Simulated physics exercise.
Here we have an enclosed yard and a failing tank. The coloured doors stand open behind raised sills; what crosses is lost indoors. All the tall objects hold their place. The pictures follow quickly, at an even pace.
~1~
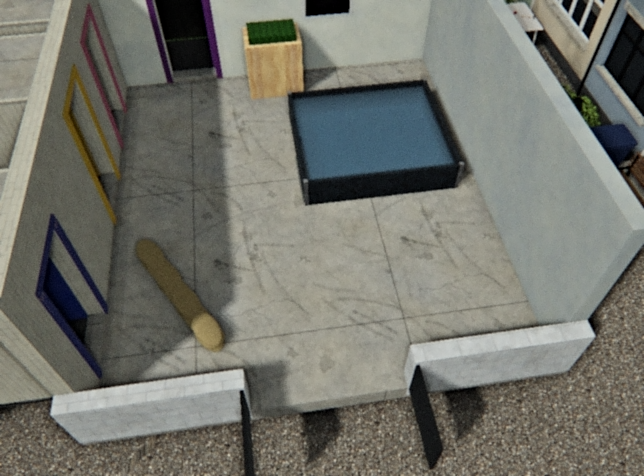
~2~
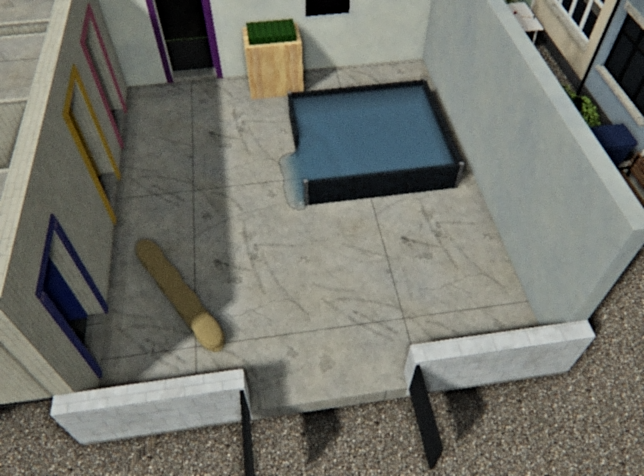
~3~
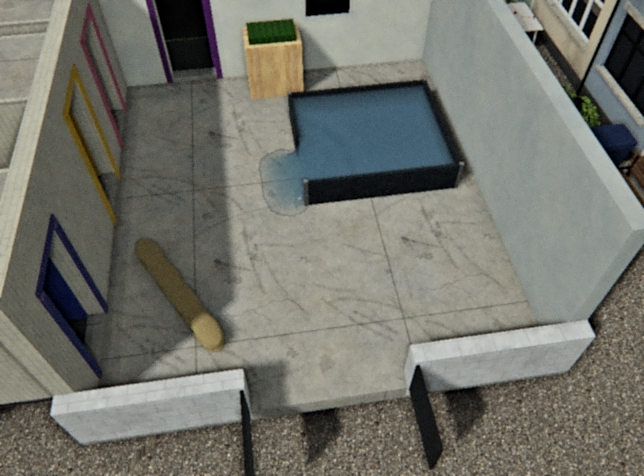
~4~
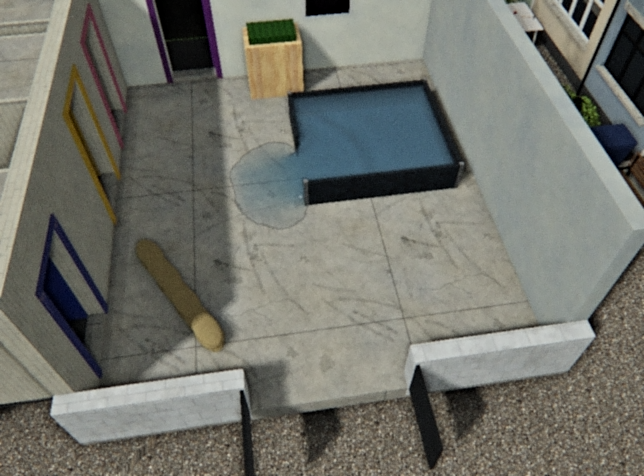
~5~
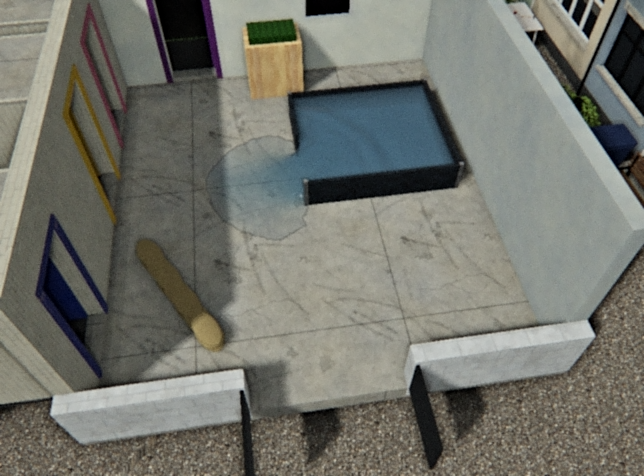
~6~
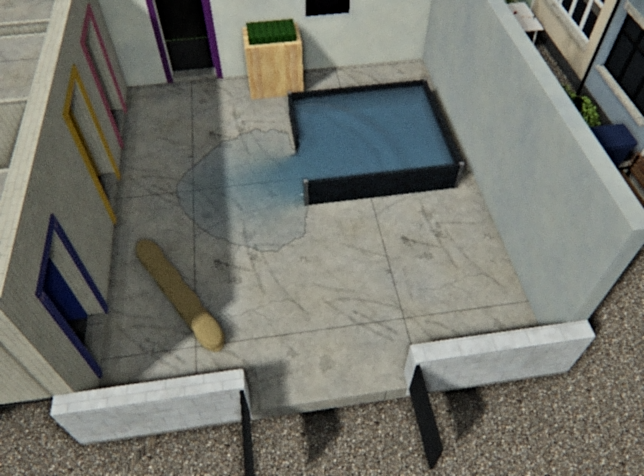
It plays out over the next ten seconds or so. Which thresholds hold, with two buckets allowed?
The purple door stays under that; the blue door stays under that; the pink door stays under that; the yellow door stays under that.
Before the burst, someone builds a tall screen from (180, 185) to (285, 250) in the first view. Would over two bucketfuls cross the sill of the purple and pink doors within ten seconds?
In short: The purple door takes more, the pink door is over.
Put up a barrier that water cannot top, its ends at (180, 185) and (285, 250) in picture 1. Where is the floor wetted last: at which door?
I say the blue one.
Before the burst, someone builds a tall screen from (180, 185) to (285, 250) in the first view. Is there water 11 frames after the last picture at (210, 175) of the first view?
There: Flooded.
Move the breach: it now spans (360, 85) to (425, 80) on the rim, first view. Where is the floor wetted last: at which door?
It is the blue door.
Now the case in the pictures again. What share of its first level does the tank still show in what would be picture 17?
Roughly 68 per cent.
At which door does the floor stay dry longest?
The one in purple.
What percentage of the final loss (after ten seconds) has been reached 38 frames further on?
Roughly 35 per cent.
A moment on, water covers 20 % of the floor; the purple door not reached, the blue door not reached, the pink door not reached, the yellow door wet at the sill, nothing in.
Next, water covers 30 % of the floor; the purple door not reached, the blue door wet at the sill, nothing in, the pink door wet at the sill, nothing in, the yellow door wet at the sill, nothing in.
Then, water covers 45 % of the floor; the purple door not reached, the blue door wet at the sill, nothing in, the pink door wet at the sill, nothing in, the yellow door wet at the sill, nothing in.
Later, water covers 60 % of the floor; the purple door wet at the sill, nothing in, the blue door wet at the sill, nothing in, the pink door wet at the sill, nothing in, the yellow door under two buckets in.
In the end, water covers 70 % of the floor; the purple door under two buckets in, the blue door under two buckets in, the pink door wet at the sill, nothing in, the yellow door under two buckets in.
